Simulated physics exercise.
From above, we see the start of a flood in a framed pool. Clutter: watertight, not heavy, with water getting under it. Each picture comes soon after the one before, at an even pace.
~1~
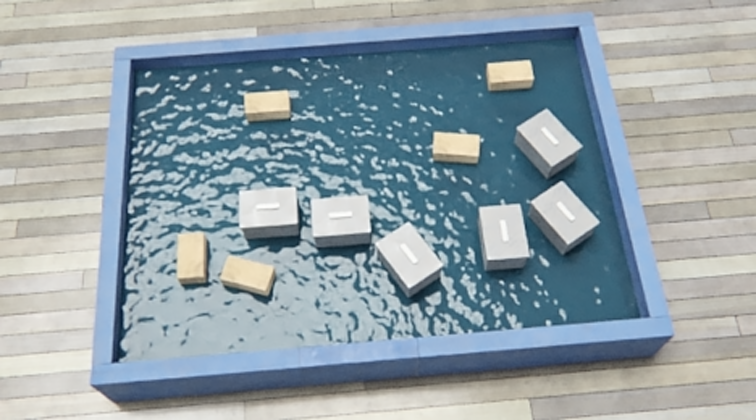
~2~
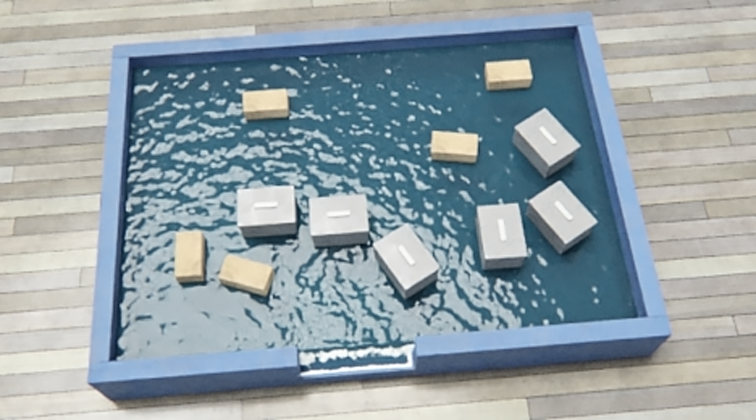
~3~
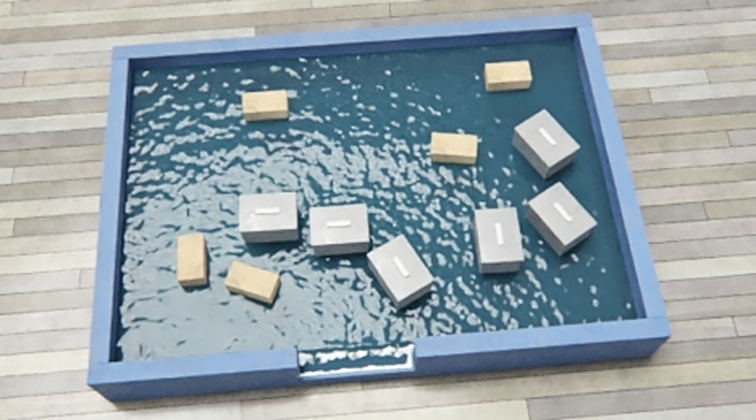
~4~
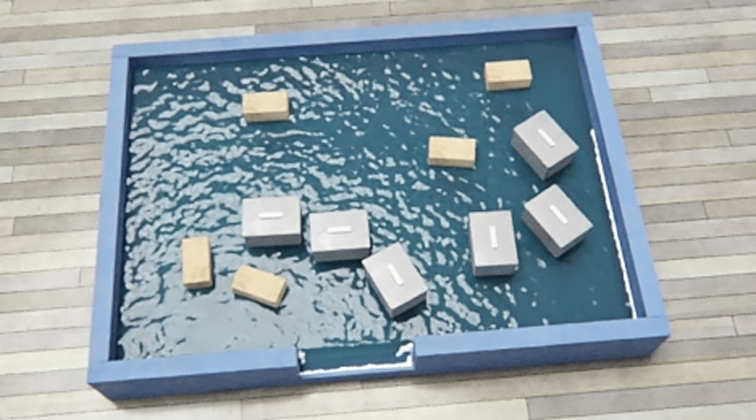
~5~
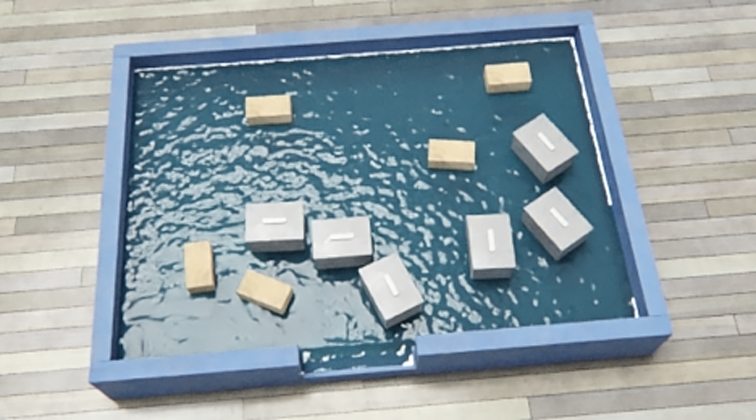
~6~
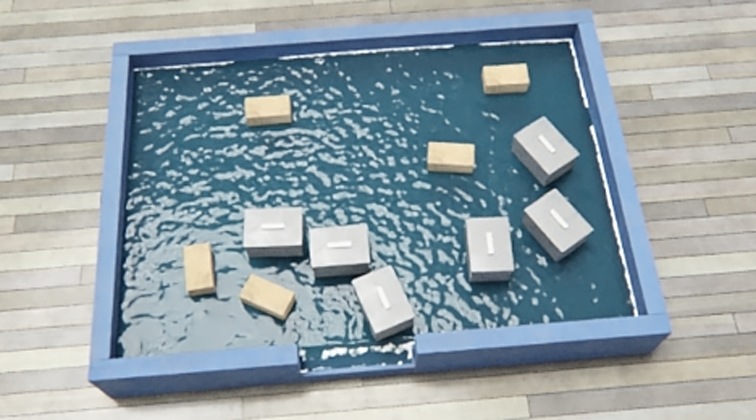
Blue-framed pool on wooden planks, a low gap appearing in the near wall, floating grey and tan boxes drifting slowly towards it.
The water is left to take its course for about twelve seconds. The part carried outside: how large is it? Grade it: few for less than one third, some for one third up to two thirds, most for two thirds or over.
Grade: Some.
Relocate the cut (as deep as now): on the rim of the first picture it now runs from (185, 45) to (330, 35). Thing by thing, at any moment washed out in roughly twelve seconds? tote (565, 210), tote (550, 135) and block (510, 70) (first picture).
In the order given: Remains, remains, remains.
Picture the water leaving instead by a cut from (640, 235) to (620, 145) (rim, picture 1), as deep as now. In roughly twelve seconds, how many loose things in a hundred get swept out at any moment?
That would be near 40 per cent of the things.
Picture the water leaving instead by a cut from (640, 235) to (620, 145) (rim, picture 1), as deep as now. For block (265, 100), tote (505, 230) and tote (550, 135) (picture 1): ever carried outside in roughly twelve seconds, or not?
Result, in listed order: Retained / exited / exited.
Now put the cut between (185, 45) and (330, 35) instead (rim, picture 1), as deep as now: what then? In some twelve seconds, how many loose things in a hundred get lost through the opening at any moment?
It comes to about 20 per cent.
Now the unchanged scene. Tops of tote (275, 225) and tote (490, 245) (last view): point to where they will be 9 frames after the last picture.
Near (296, 271) and (460, 271).
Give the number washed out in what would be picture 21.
The number I arrive at is 3.
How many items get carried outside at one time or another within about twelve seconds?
You get 5.
A moment on, 1 of 11 are out; 10 afloat.
Next, 3 of 11 are out; 8 afloat.
Later, 3 of 11 are out; 8 afloat.
In the end, 5 of 11 are out; 6 afloat.
